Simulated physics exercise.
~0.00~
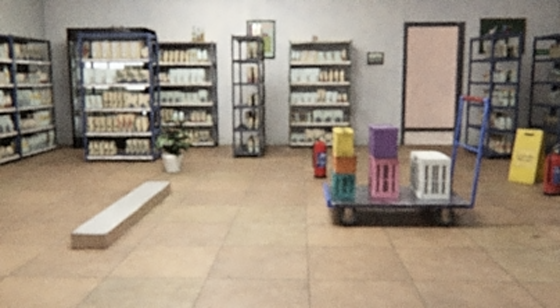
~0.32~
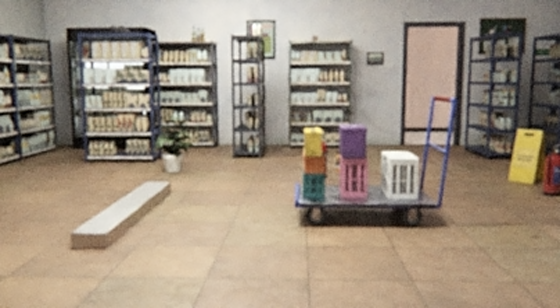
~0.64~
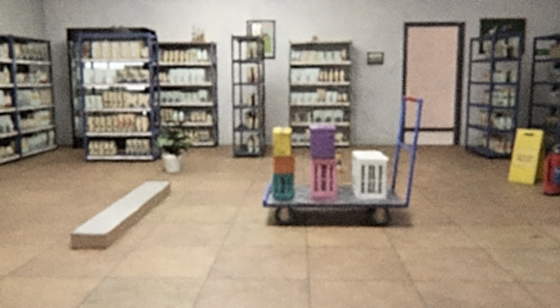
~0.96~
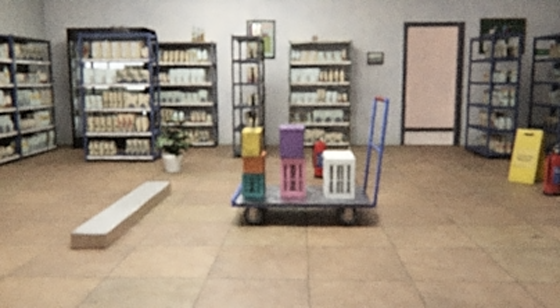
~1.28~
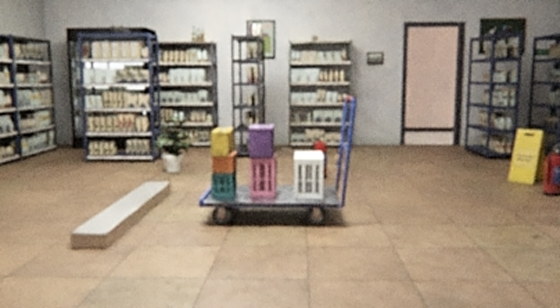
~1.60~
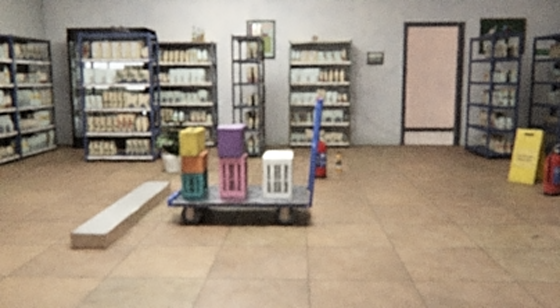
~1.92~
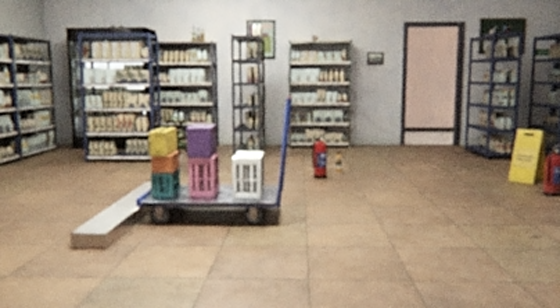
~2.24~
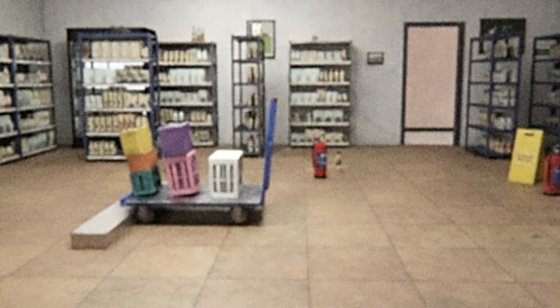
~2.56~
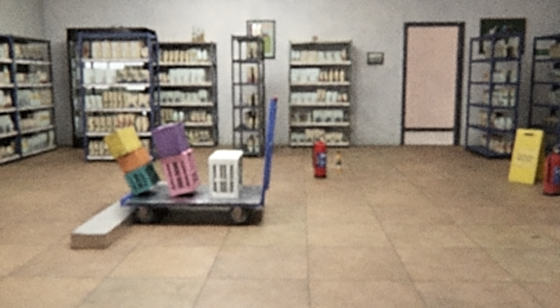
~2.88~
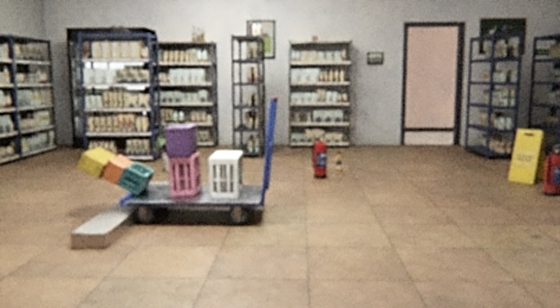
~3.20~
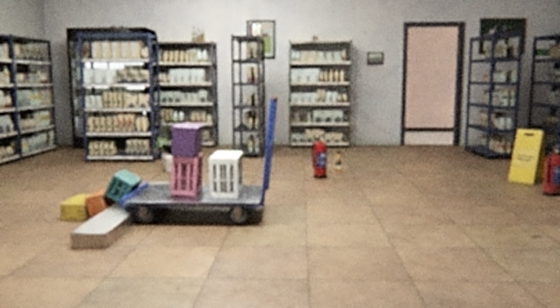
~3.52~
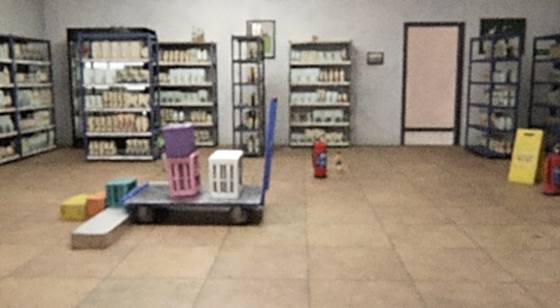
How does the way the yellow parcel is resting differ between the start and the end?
At the start the yellow parcel is upright on top of its stack on the trolley. At the end it is lying on its side on the floor.
In a storeroom, a trolley rolls left into a kerb; three boxes tumble off, three stay.
